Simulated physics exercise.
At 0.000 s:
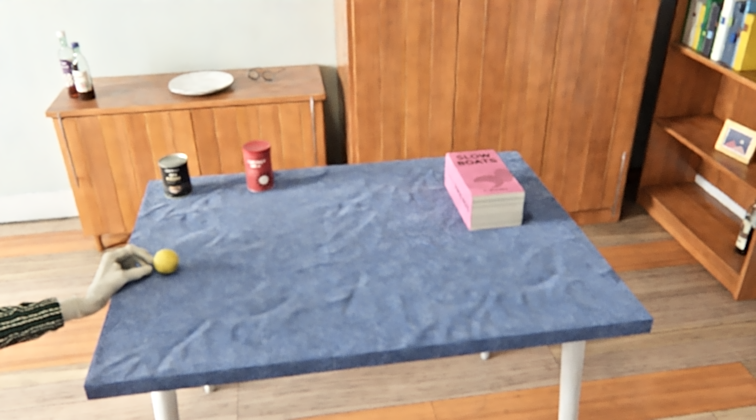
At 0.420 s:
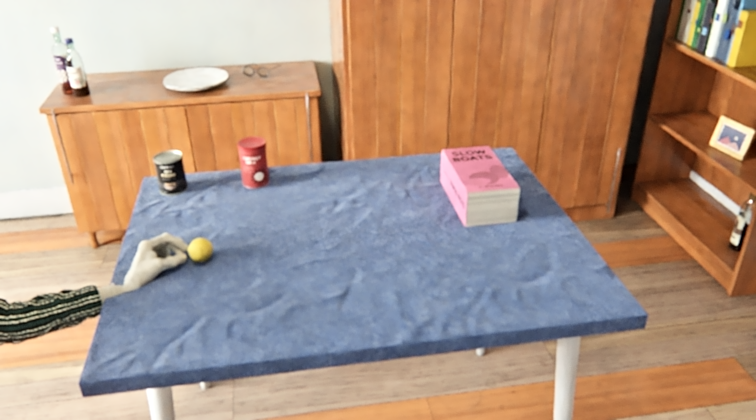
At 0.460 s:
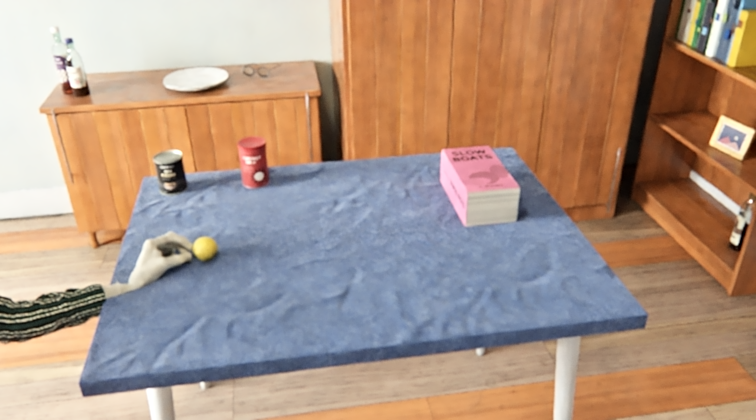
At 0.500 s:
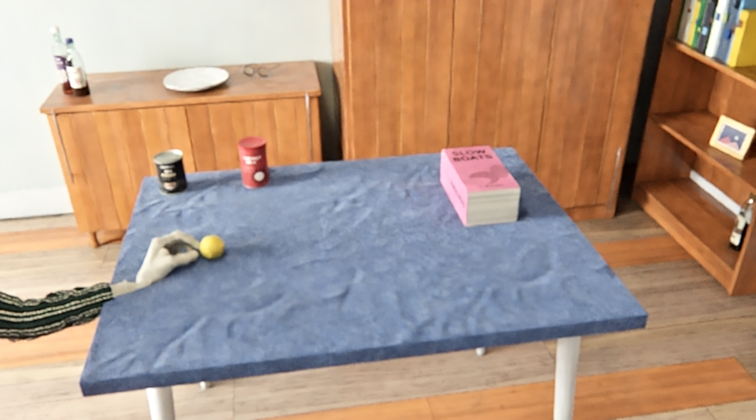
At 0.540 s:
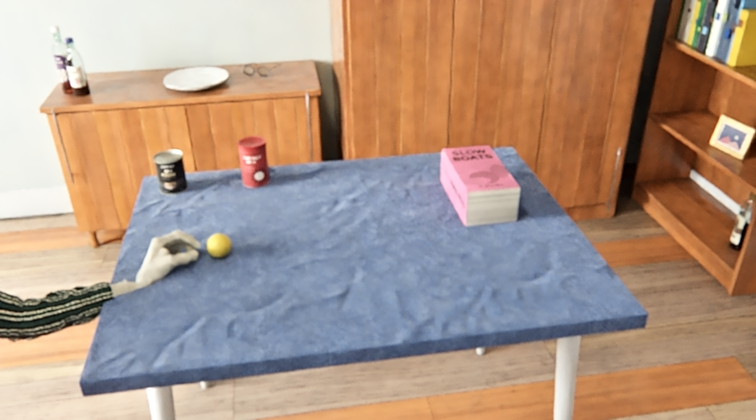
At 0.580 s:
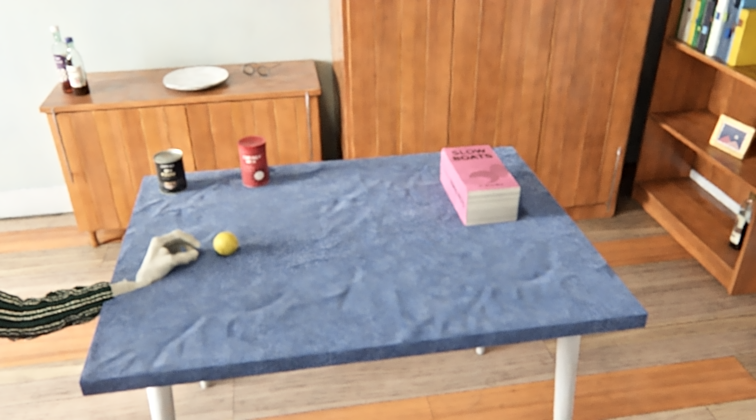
A hand in a striped sleeve slid a yellow lemon to the right across a blue-covered table, then let go, and the lemon rolled a little farther while the cans and pink book stayed still.
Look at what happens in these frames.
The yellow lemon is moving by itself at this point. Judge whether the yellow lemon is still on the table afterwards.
On the table.
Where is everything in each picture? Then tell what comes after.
In the first picture, under the hand; yellow lemon (166, 262).
In the second picture, under the hand; yellow lemon (201, 250).
In the third picture, under the hand; yellow lemon (205, 249).
In the fourth picture, yellow lemon (212, 248).
In the fifth picture, yellow lemon (219, 246) displaced a little.
In the sixth picture, yellow lemon (226, 244) displaced a little.
Around 0.68 s, yellow lemon displaced about its own width near (242, 240).
Around 0.88 s, yellow lemon displaced well along near (269, 234).
Around 1.08 s, yellow lemon displaced well along near (291, 230).
Around 1.38 s, yellow lemon displaced well along near (312, 226).
Finally (2.1 s), moved from the start, yellow lemon. Final places as the last picture's camera would see them, yellow lemon near (320, 224).
